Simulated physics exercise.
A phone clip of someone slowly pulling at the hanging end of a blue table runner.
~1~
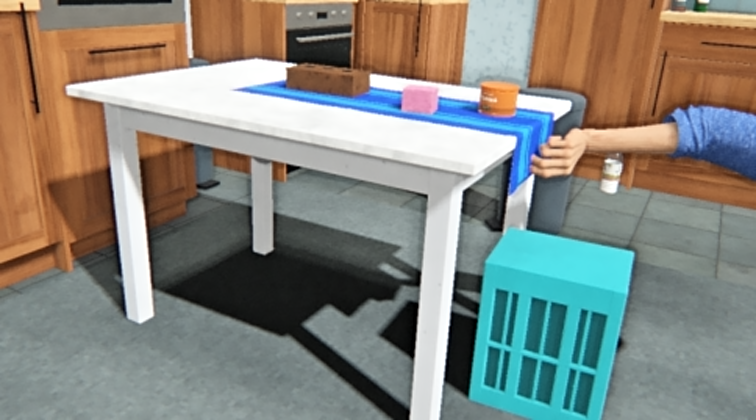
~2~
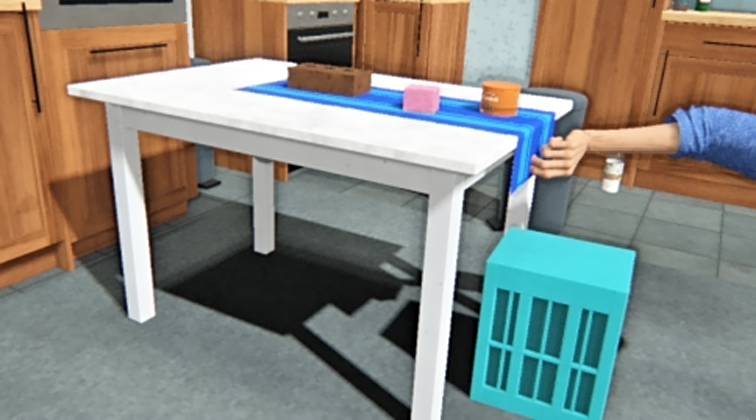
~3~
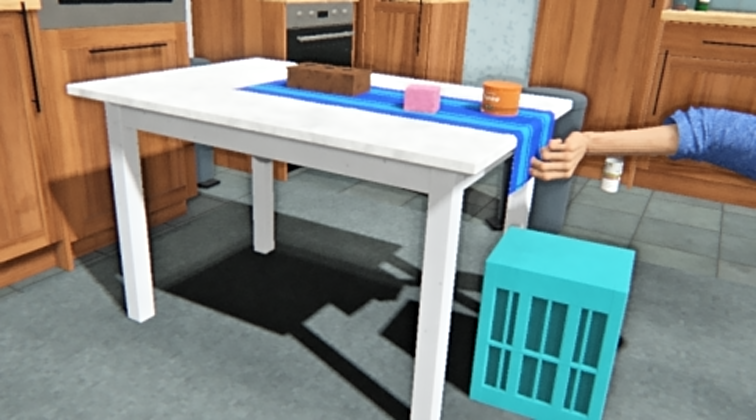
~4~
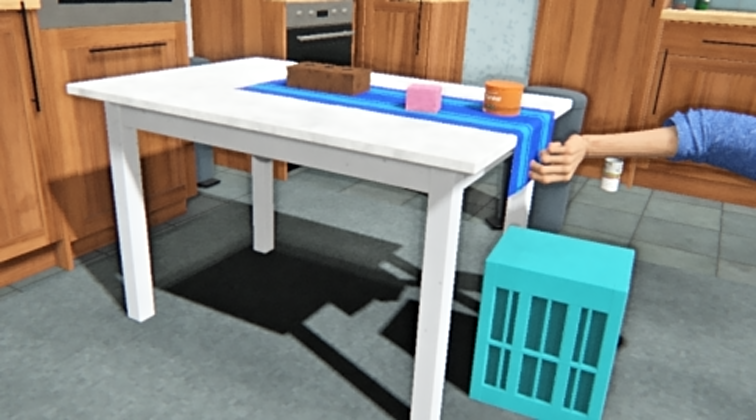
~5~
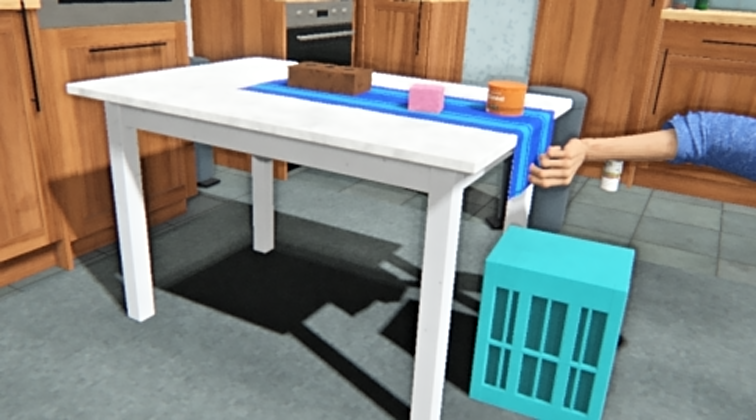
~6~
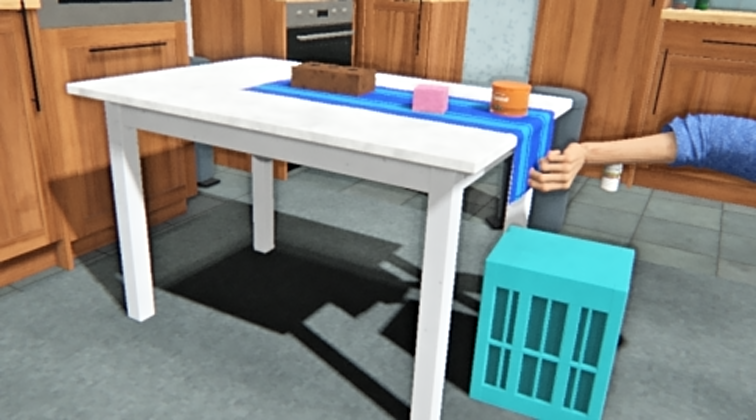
A blue table runner is drawn slowly down over the right end of a white table by a hand in a blue sleeve, in a wooden-fronted kitchen seen from slightly above by a still camera. On the cloth sit a brown brick, a pink block and an orange tub, left to right, with a turquoise crate on the grey floor below. All three shift slightly rightward with the runner.
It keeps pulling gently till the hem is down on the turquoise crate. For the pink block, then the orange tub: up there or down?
The pink block remains up there, the orange tub is carried off the end.
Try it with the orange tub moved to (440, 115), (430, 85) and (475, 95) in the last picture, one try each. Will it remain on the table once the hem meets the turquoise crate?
First, it holds its place on top; second, it remains up there; third, it comes down.
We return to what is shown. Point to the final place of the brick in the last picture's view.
It ends at (386, 86).
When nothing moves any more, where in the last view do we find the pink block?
Near (492, 108).
Then, 0.44 s past the final frame, hem going down; block carried along near (462, 103); tub carried along near (544, 98).
Then, 0.84 s past the final frame, hem on the crate; block carried along near (488, 107); tub over the edge.
When it is over, hem on the crate; block carried along near (492, 108); tub over the edge. The pink block keeps clear of the edge and the orange tub falls off.
